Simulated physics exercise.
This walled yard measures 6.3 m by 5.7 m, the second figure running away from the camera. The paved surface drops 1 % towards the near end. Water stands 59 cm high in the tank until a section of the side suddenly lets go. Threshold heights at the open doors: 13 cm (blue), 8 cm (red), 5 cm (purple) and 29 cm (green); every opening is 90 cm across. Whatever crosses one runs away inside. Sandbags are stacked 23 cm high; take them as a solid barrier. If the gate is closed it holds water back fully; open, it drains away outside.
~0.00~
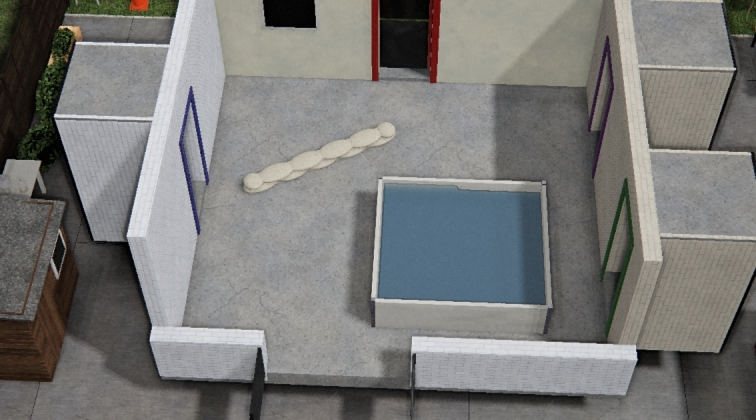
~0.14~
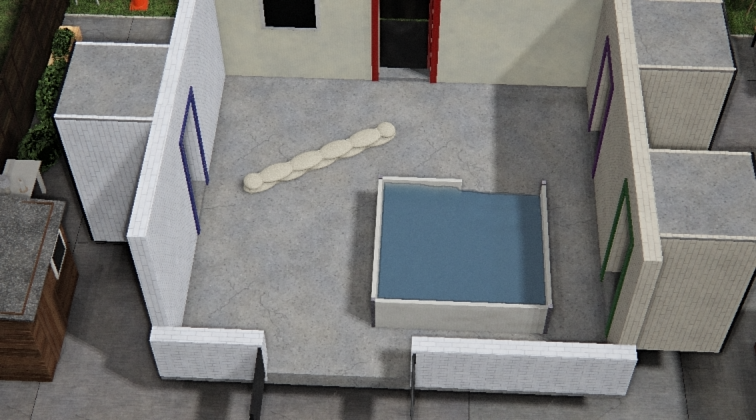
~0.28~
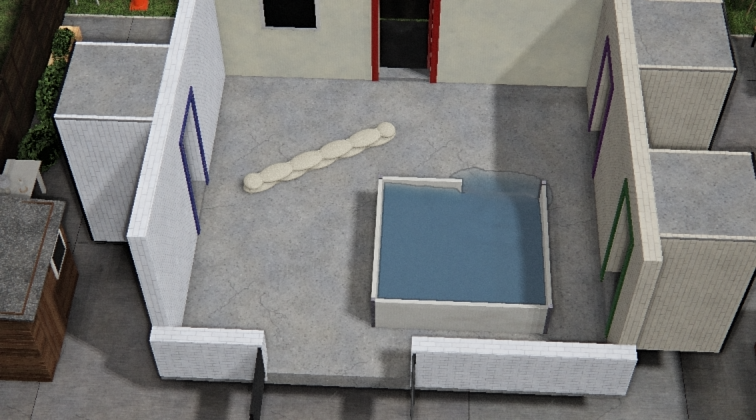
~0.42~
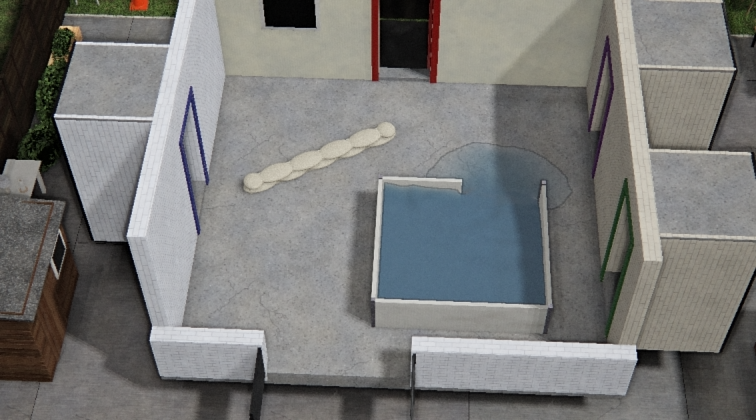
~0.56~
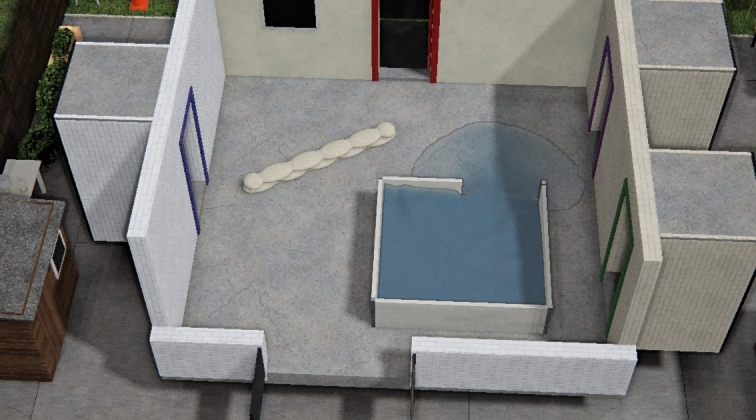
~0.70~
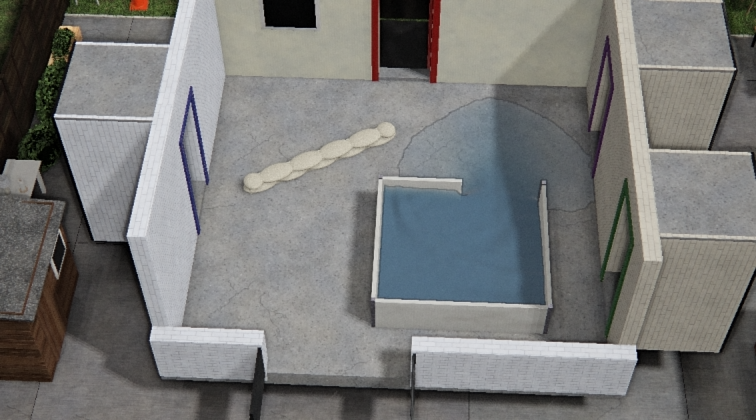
Water poured out through a gap in the far wall of a square tank in a walled yard and spread in a widening fan across the gray paving, while the pale sandbags stayed still.
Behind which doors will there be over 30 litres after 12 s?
Within that time: At the blue door it keeps below the limit; at the red door it goes over the limit; at the purple door it goes over the limit; at the green door it does not reach the limit.
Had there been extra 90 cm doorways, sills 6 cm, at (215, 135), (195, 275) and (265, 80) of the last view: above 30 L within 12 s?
In turn: Past it, under, above.
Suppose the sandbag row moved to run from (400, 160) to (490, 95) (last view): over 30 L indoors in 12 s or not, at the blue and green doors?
Then: Blue below, green not over.
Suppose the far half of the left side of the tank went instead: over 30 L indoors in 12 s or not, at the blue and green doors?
Then: Blue above, green not over.
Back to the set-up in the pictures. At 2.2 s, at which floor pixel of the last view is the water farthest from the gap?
Near (317, 82).
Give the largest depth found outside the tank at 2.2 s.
About 40 cm.
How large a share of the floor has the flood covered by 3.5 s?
About 40 per cent.
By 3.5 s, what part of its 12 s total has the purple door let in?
Some 35 per cent by then.
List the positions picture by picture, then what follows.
The tank at (461, 243) is whole and still, 59 cm deep, in the first frame.
The front is at a hidden place, 0.7 m from the gap on the tank's far side; 0.3 m2 of floor is under water; 59 cm left at the back of the tank, in the second frame.
The front is at (460, 175), 0.9 m from the gap on the tank's far side; 1.0 m2 of floor is under water; 59 cm left at the back of the tank, in the third frame.
The front is at (471, 147), 1.4 m from the gap on the tank's far side; 2.2 m2 of floor is under water; 59 cm left at the back of the tank, in the fourth frame.
The front is at (478, 126), 1.8 m from the gap on the tank's far side; 3.3 m2 of floor is under water; 59 cm left at the back of the tank, in the fifth frame.
Water pours out on the tank's far side and has run 2.3 m, to (482, 103); typically 5 cm deep outside, 59 cm at the tank's back, in the sixth frame.
After 1.4 s water covers 25 % of the floor and is deepest (34 cm) near (516, 203); blue door not reached, red door 8 cm at the sill, 0 L in, purple door 12 cm at the sill, 1 L in, green door not reached.
After 2.2 s water covers 30 % of the floor and is deepest (40 cm) near (523, 97); blue door not reached, red door 14 cm at the sill, 8 L in, purple door 13 cm at the sill, 49 L in, green door not reached.
After 3.5 s water covers 40 % of the floor and is deepest (26 cm) near (535, 136); blue door not reached, red door 14 cm at the sill, 32 L in, purple door 21 cm at the sill, 165 L in, green door not reached.
After 7.0 s water covers 80 % of the floor and is deepest (18 cm) near (253, 176); blue door 11 cm at the sill, 0 L in, red door 10 cm at the sill, 57 L in, purple door 14 cm at the sill, 394 L in, green door 2 cm at the sill, 0 L in.
After 12.0 s water covers 95 % of the floor and is deepest (14 cm) near (265, 168); blue door 8 cm at the sill, 1 L in, red door 11 cm at the sill, 60 L in, purple door 8 cm at the sill, 480 L in, green door 8 cm at the sill, 0 L in.
